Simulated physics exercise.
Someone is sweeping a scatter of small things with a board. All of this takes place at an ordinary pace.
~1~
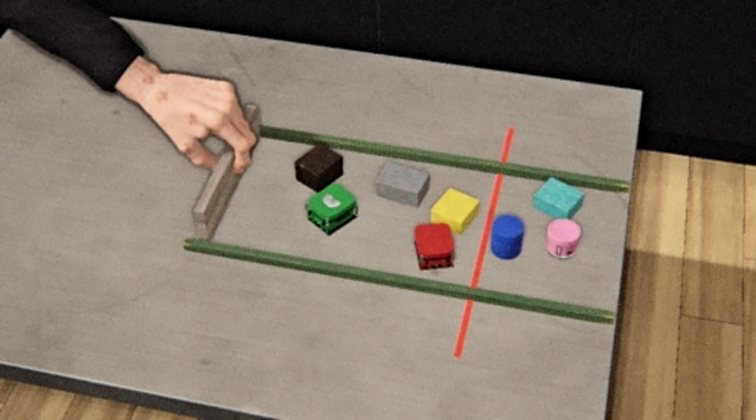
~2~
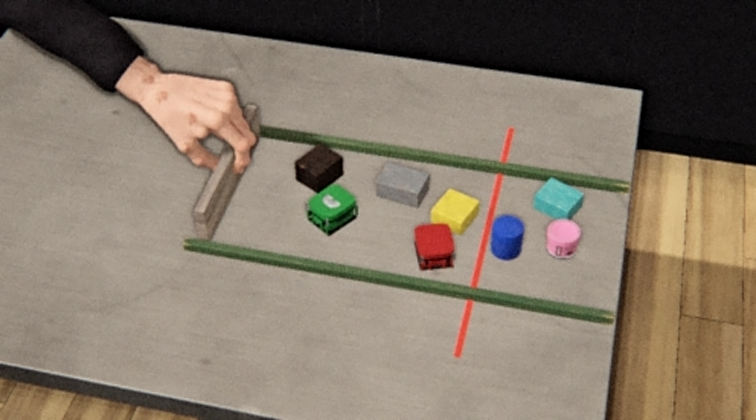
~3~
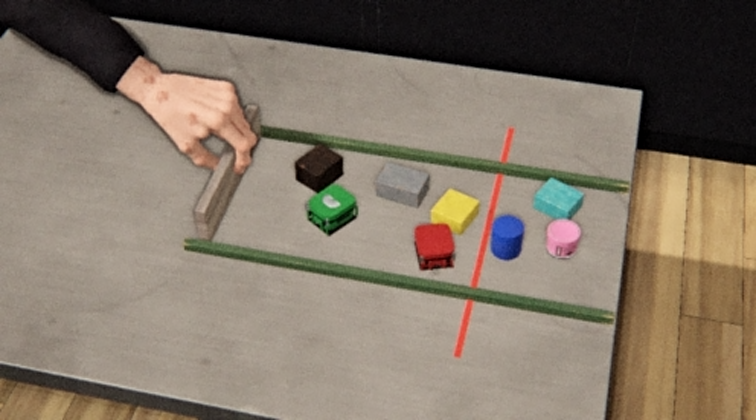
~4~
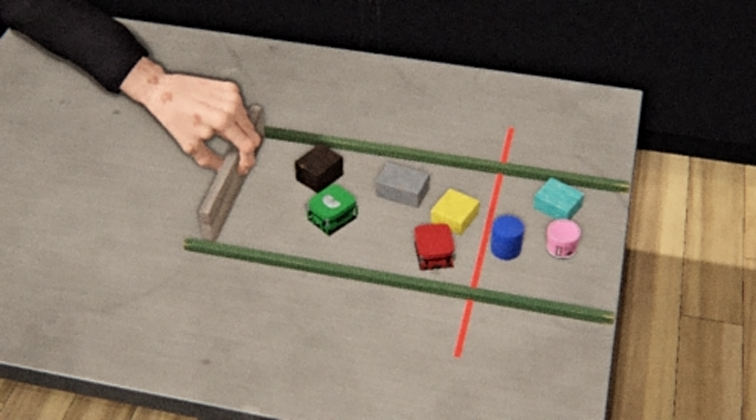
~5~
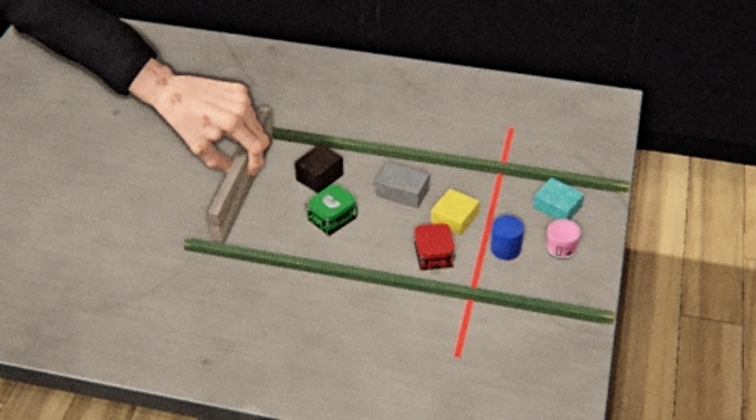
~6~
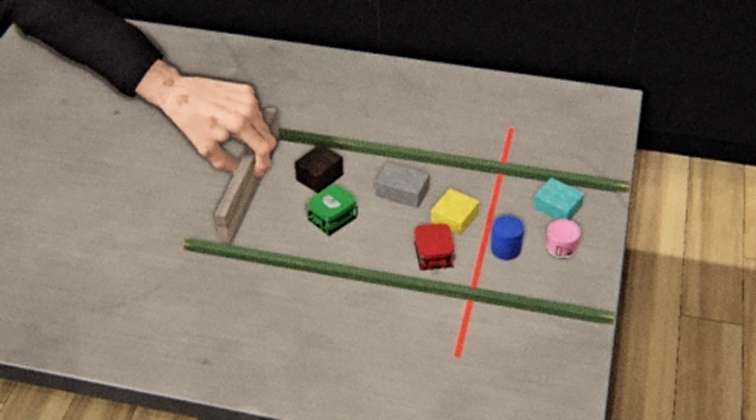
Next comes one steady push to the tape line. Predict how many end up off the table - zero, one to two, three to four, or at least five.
Table keeps every one.
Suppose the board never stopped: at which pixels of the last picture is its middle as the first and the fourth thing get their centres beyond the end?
The first one at (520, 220), the next at (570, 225).
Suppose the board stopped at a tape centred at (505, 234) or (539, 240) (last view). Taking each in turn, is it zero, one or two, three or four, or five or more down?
The falls would be zero; one to two.
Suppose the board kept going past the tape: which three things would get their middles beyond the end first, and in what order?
Turquoise block, pink pot, grey block.
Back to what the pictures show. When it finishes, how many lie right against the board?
Contact count: 3.
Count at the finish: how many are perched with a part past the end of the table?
You'd get 0.
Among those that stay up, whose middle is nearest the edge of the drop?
The foremost one is the turquoise block.
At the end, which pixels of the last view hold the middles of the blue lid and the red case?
The blue lid comes to rest close to (532, 248), while the red case rests close to (495, 266).
Soon after, none off yet; pink pot at rest near (563, 240); turquoise block at rest near (559, 201); blue lid at rest near (507, 238).
At rest, the number that fall off is zero.
